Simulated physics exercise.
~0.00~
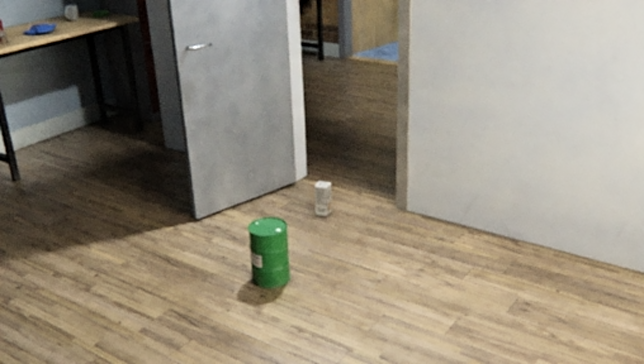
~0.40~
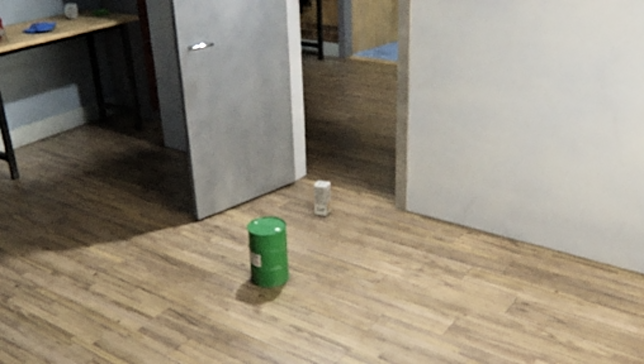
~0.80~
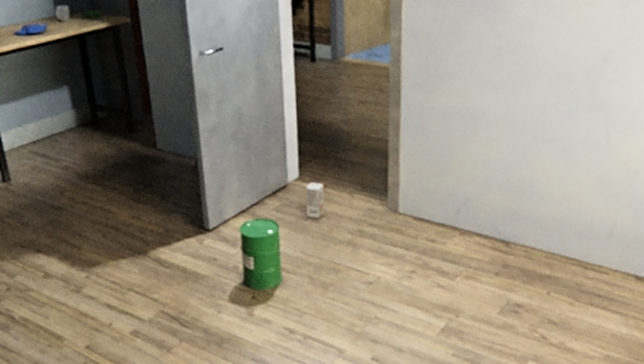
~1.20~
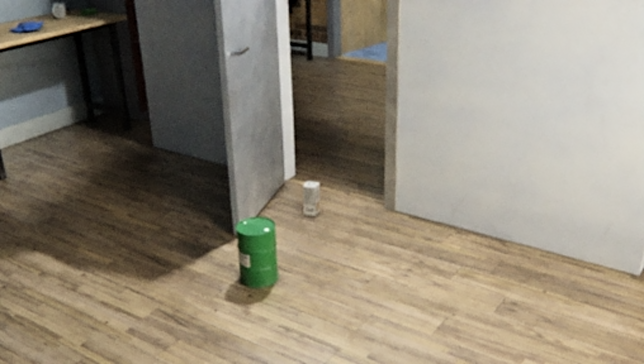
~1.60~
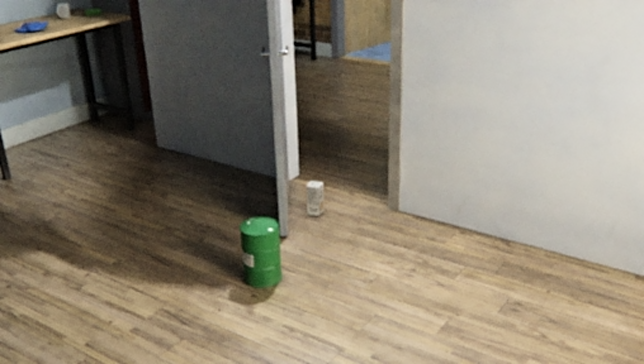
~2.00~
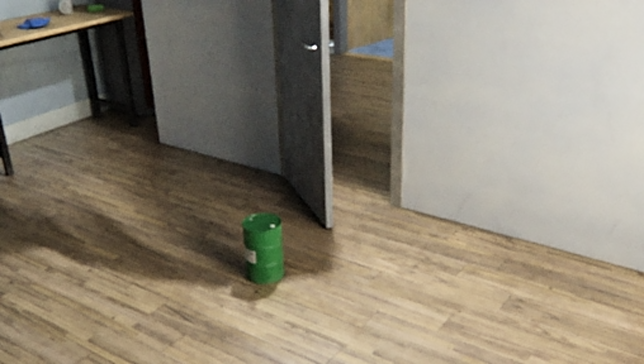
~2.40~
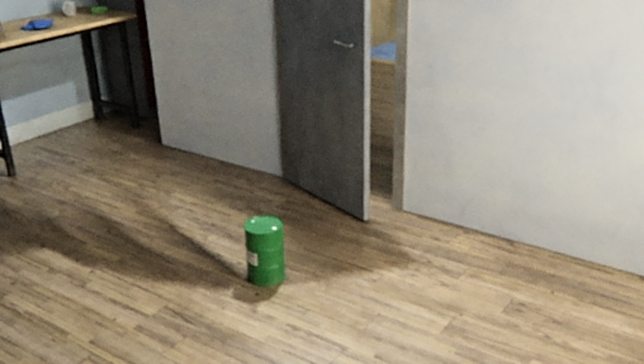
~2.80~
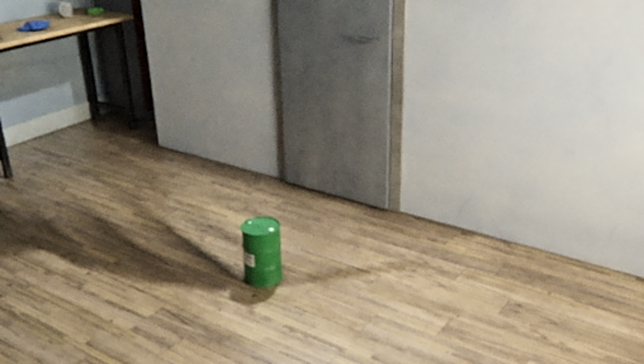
The footage shows an open grey door, a green canister and a small white carton on a wooden floor; the door swings rightward towards its frame, hiding the carton from view, and ends all but closed, while the canister stays standing in front.
